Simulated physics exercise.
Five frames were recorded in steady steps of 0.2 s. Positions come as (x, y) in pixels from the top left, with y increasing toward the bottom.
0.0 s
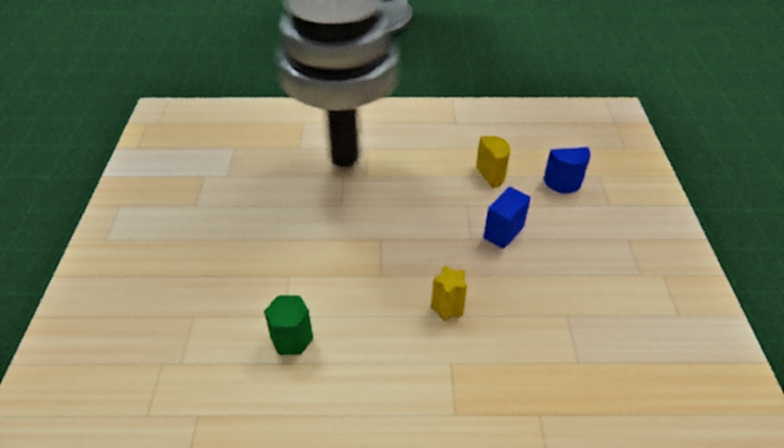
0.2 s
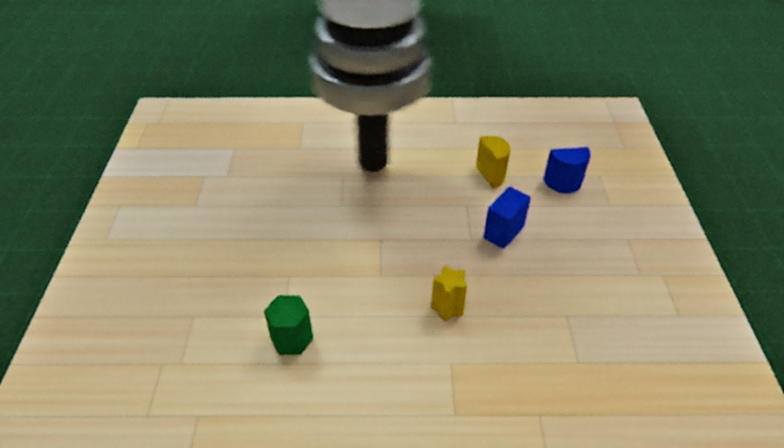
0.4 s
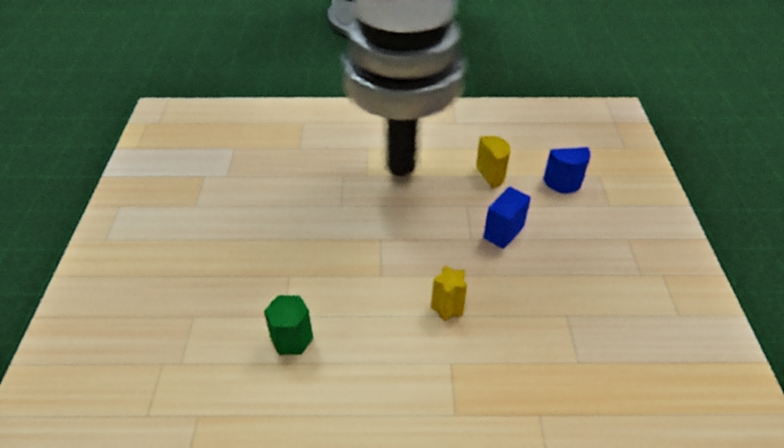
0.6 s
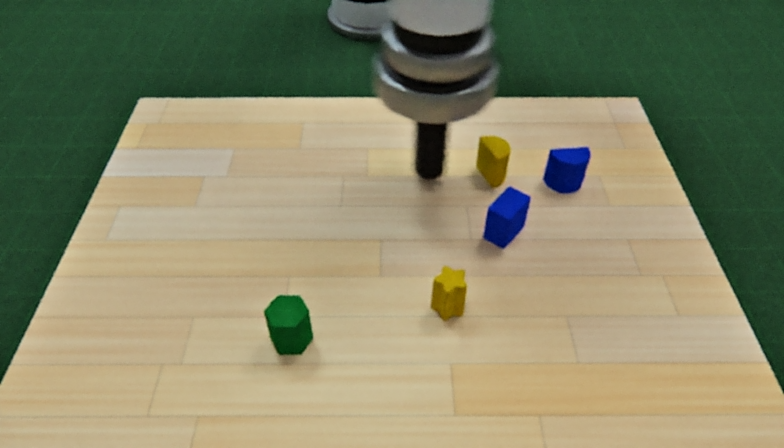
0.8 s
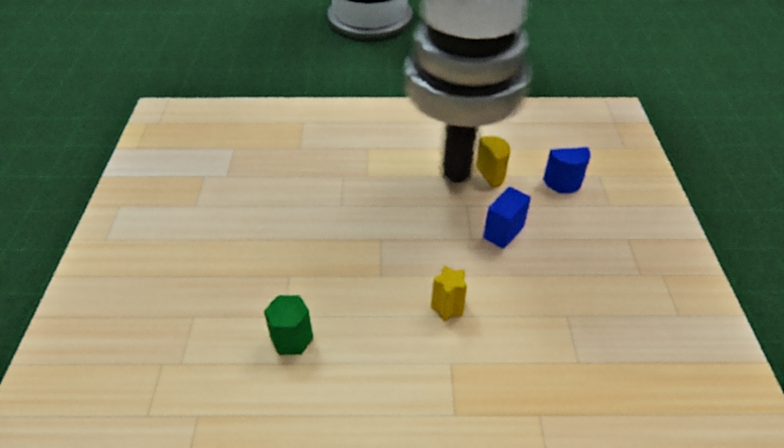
A robot arm's black bar glides right across the wooden board toward the still, coloured blocks.
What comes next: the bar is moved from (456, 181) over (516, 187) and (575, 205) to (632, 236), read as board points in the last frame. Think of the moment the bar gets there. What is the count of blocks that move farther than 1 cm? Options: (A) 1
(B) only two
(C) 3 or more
B
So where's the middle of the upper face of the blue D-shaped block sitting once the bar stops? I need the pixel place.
Answer: (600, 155).
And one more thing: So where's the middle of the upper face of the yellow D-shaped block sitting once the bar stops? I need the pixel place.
In the picture, that point is around (528, 140).
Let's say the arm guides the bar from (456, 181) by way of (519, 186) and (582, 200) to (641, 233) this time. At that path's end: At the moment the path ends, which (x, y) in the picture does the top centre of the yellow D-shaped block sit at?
At roughly (528, 139).
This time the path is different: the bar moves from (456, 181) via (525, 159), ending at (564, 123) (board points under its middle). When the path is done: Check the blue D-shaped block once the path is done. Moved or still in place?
It's unmoved.
What follows on the original path. One third of the way, bar (519, 178); yellow D-shaped block (527, 140), turned 40° anticlockwise.
Two thirds of the way, bar (579, 196); yellow D-shaped block (528, 140), turned 45° anticlockwise; blue D-shaped block (600, 155), turned 45° anticlockwise.
At the end, bar (636, 226); yellow D-shaped block (528, 140), turned 45° anticlockwise; blue rectangle not moved; blue D-shaped block (600, 155), turned 45° anticlockwise.
